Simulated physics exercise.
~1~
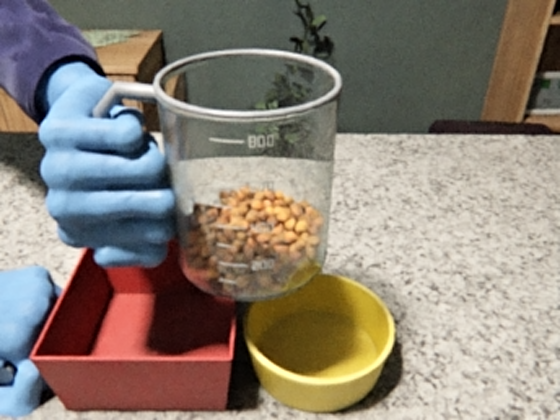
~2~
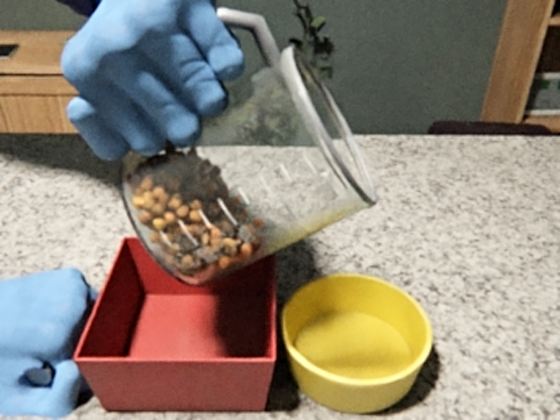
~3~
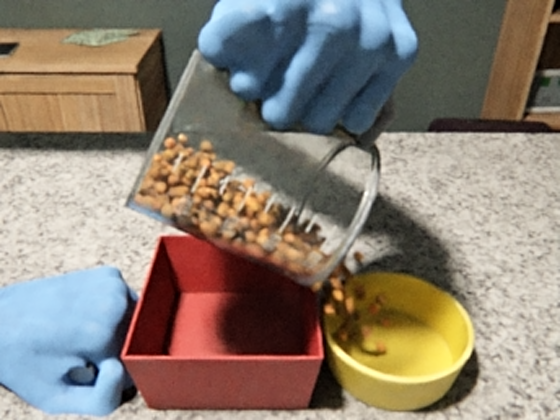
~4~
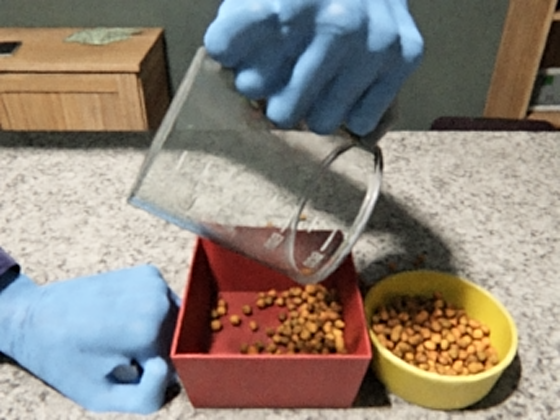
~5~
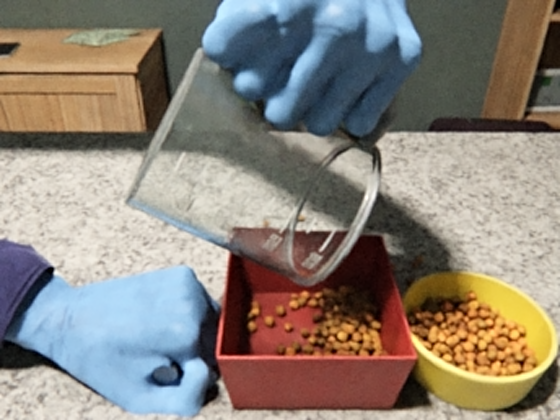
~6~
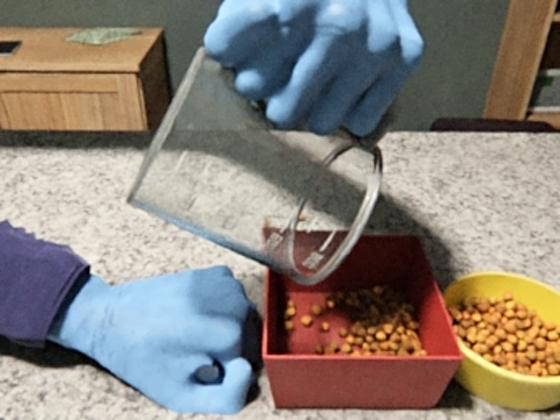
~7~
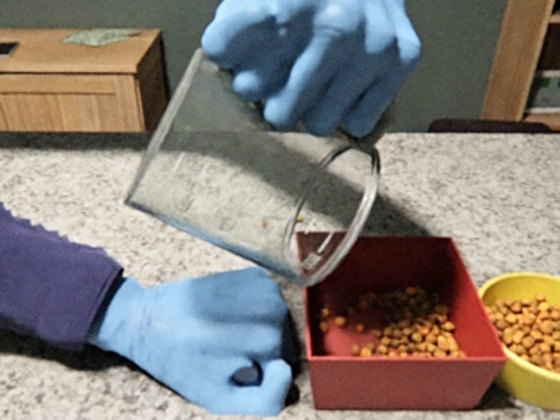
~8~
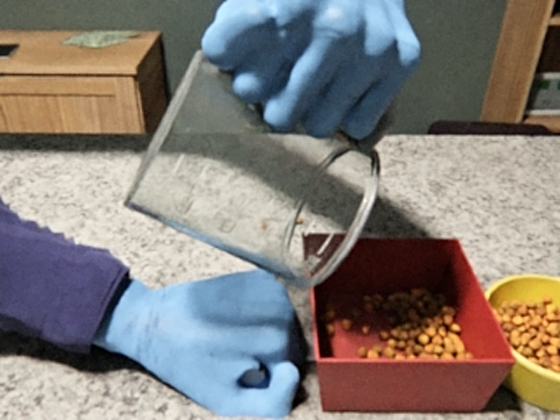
In the video, a gloved hand tips a clear jug of roasted chickpeas while another moves a joined red tin and yellow dish rightward beneath it. Chickpeas pour into the dish, then the tin, and finally the containers stop, with more in the dish and the jug held tilted, emptied.
